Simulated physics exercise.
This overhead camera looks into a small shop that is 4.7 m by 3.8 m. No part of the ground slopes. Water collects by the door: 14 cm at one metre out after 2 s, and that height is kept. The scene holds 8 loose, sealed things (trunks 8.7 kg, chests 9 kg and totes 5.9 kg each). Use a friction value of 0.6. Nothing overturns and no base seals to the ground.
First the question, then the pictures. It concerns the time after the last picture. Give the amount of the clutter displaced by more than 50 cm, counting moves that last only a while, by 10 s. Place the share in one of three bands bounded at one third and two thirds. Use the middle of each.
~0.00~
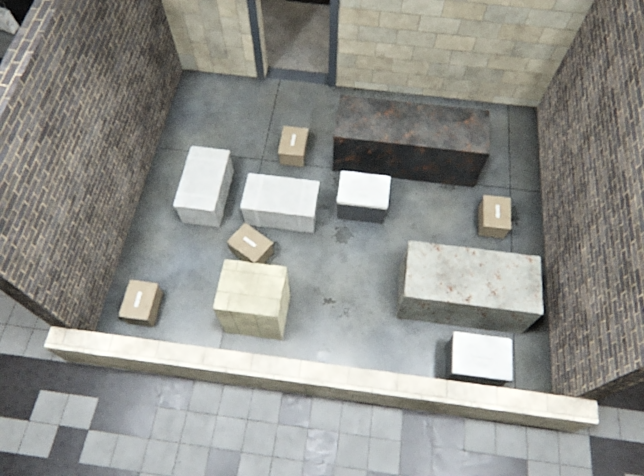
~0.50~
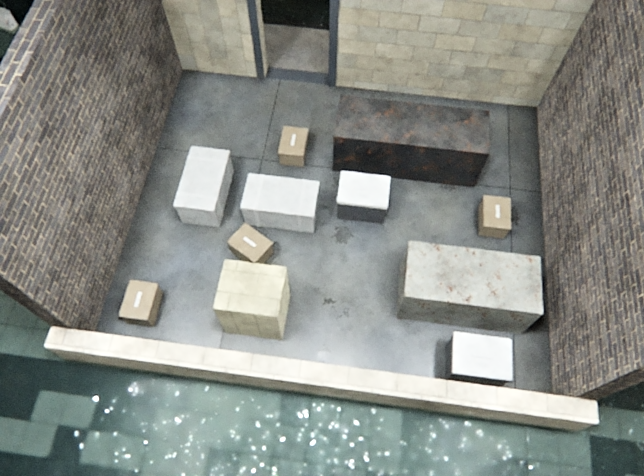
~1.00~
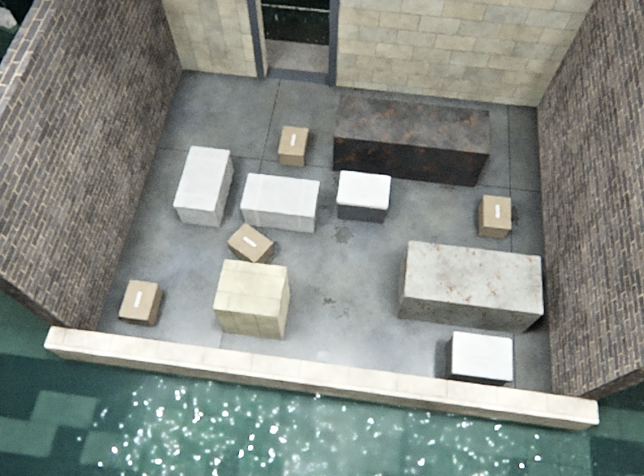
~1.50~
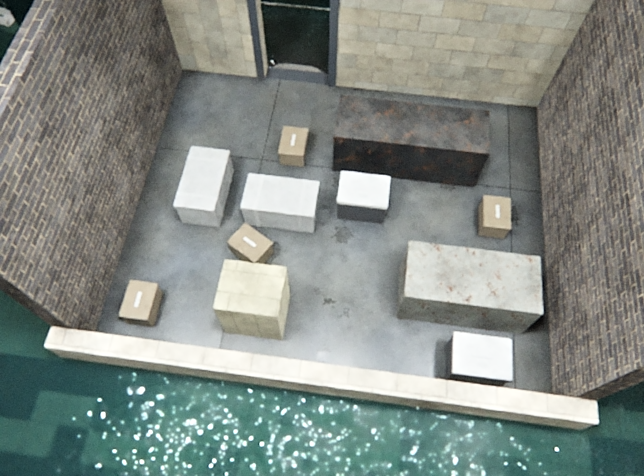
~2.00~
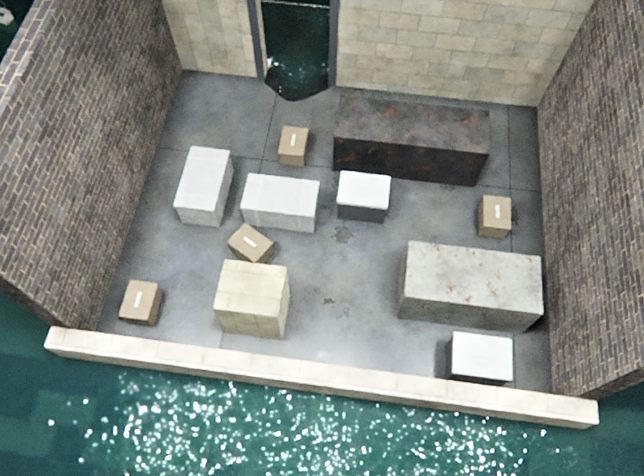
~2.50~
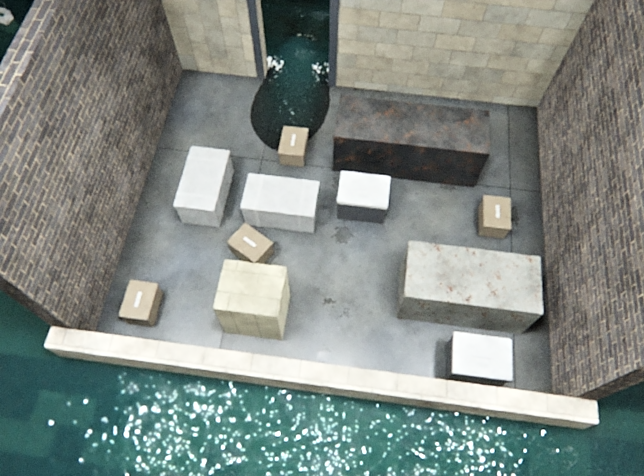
The share that gets pushed that far will be a third to two thirds.
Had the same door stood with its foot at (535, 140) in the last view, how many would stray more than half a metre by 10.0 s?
That would give 0.
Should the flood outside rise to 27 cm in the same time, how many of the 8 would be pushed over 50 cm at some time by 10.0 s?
Then the count would be 6.
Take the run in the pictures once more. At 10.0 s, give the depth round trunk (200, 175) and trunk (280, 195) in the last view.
About 7 and 5 cm.
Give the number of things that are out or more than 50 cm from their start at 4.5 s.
By that point, 1.
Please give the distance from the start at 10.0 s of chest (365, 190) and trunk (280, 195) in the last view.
First 0 cm, then 50 cm.
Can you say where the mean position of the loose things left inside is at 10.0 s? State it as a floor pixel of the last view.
I'd put it close to (312, 263) in the last view.
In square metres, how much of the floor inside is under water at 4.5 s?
I'd estimate close to 7.5 m2.
After 3.5 s 0 of 8 are over 50 cm from their spots; 0 afloat.
After 4.5 s 1 of 8 are over 50 cm from their spots; 2 afloat.
After 7.0 s 2 of 8 are over 50 cm from their spots; 2 afloat.
After 10.0 s 3 of 8 are over 50 cm from their spots, and 3 have been at some point; 5 afloat.
